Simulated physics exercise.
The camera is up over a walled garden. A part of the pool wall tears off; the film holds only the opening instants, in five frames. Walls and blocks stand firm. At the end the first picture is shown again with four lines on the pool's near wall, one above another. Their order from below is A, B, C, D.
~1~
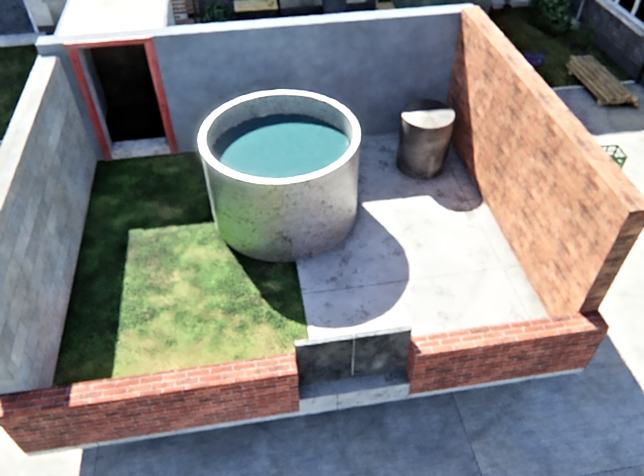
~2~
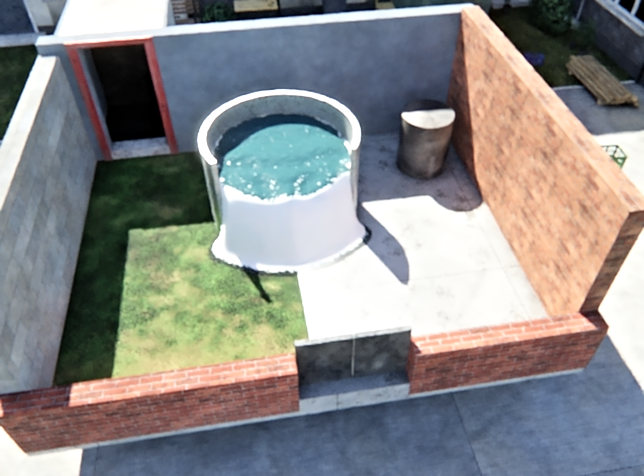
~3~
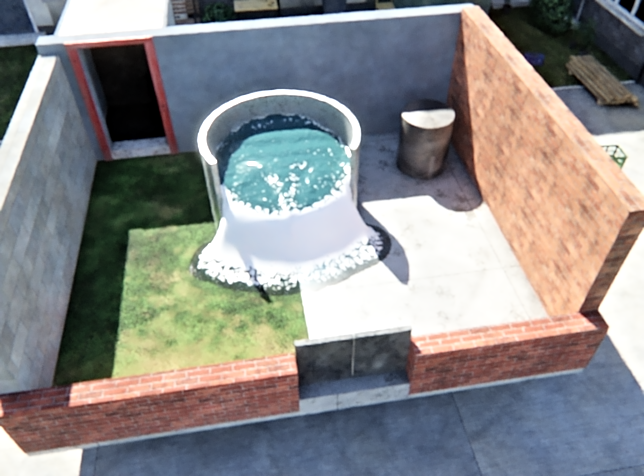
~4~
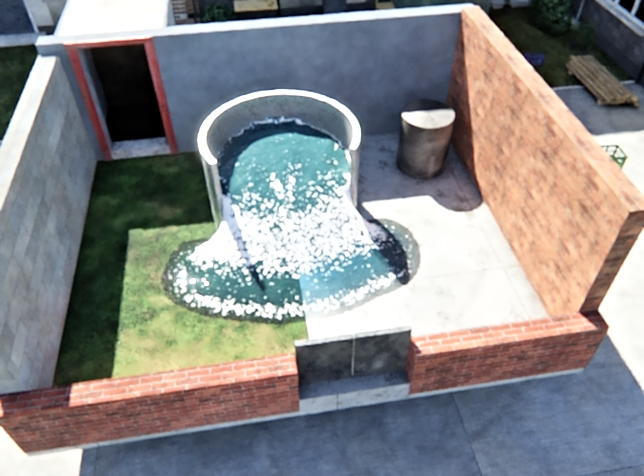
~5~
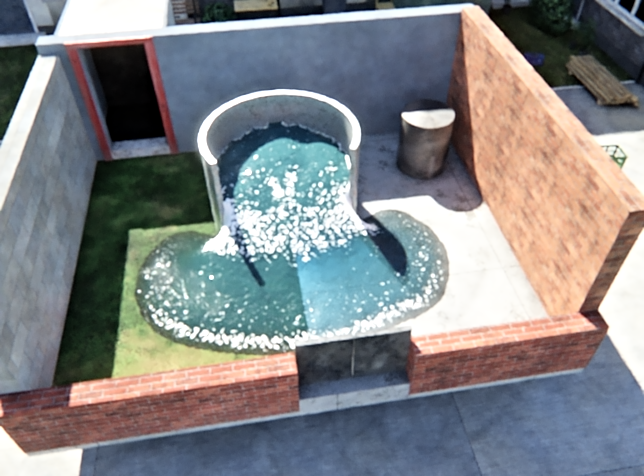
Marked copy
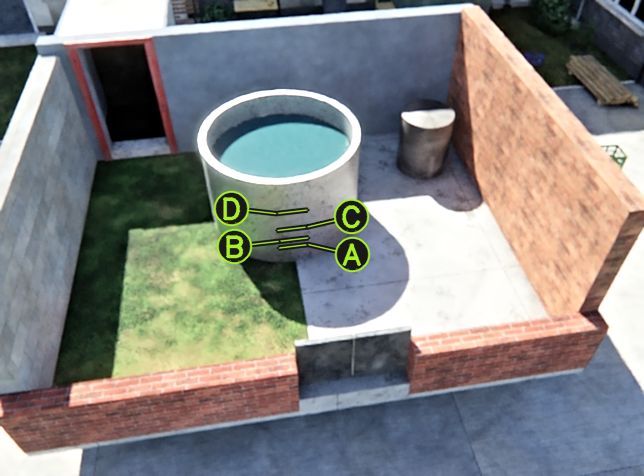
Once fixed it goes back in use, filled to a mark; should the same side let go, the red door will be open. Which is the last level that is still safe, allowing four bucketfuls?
D will do.
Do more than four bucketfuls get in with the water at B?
No, not at all.
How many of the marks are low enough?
All of the four.
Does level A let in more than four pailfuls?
No.
In lime, A at (293, 246); B at (293, 239); C at (292, 228); D at (291, 211); from the bottom up A, B, C, D.
For level A, nothing gets over.
For level B, nothing gets over.
For level C, nothing gets over.
For level D, a splash gets over, under a bucket.
